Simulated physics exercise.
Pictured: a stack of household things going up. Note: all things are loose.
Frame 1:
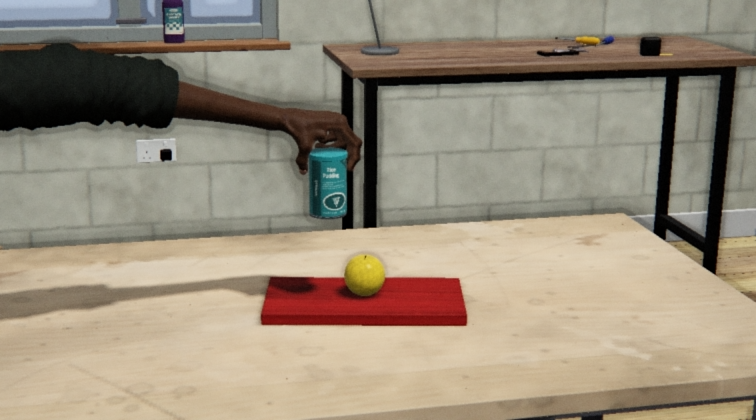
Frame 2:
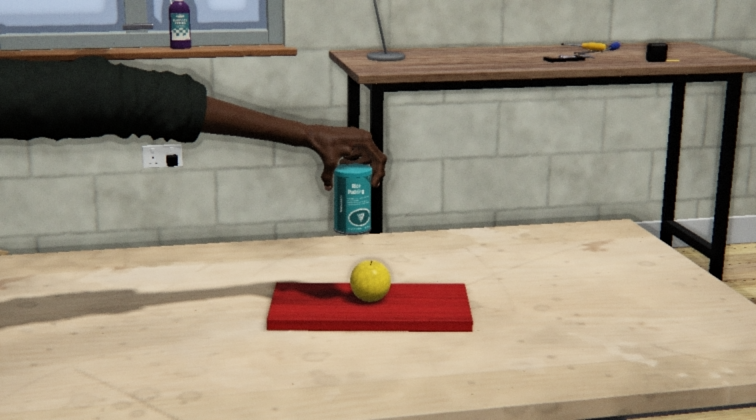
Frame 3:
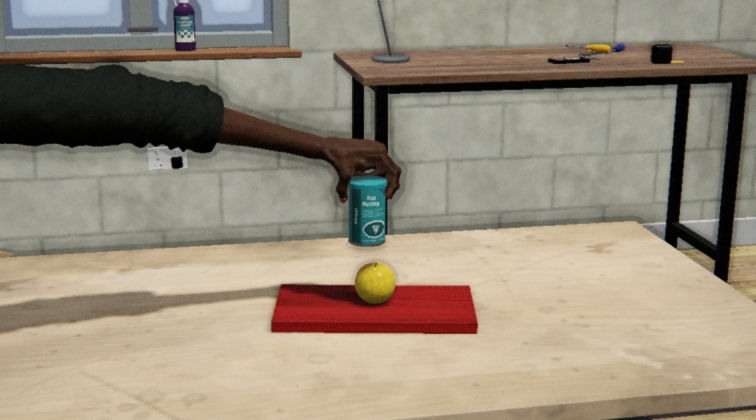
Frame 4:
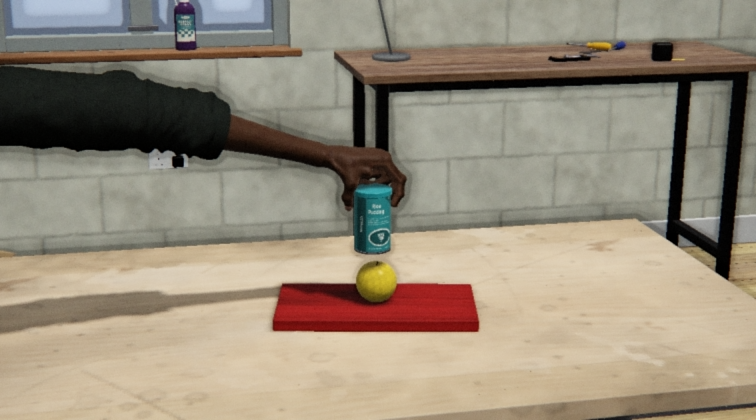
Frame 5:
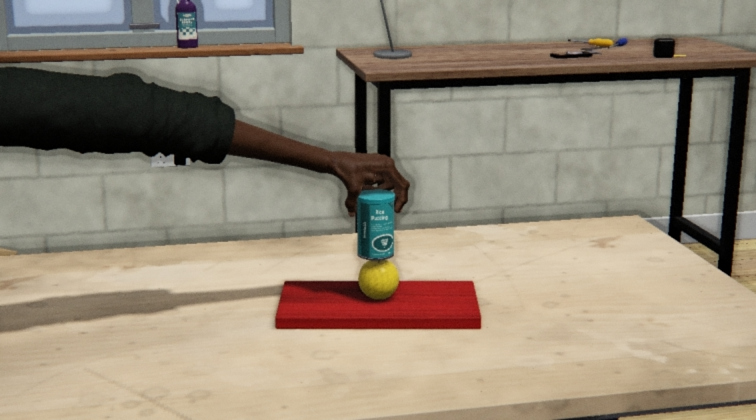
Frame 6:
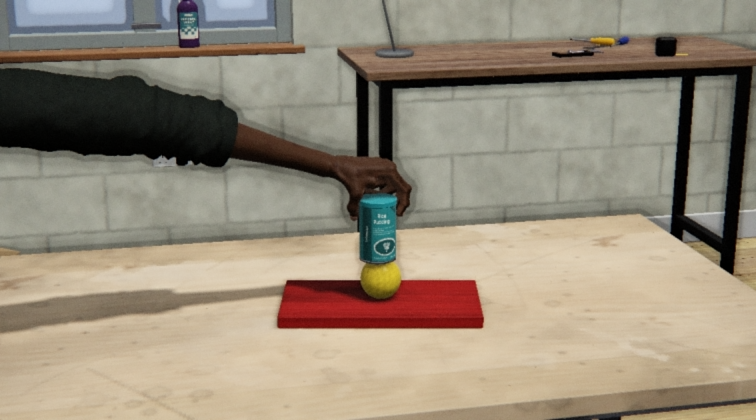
A hand lowers a turquoise tin onto a yellow fruit on a red board.
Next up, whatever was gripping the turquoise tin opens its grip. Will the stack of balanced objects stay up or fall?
It is going to shed something.
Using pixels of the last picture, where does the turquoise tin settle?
At about (246, 270).
Then, 0.50 s later than the last frame, turquoise tin now fallen.
Then, 0.80 s later than the last frame, things are still on the move.
Then, 2.00 s later than the last frame, as before.
When it is over, fallen, turquoise tin; the other 2 as before. End places, in pixels of the last picture, turquoise tin near (245, 270). The pile comes apart.
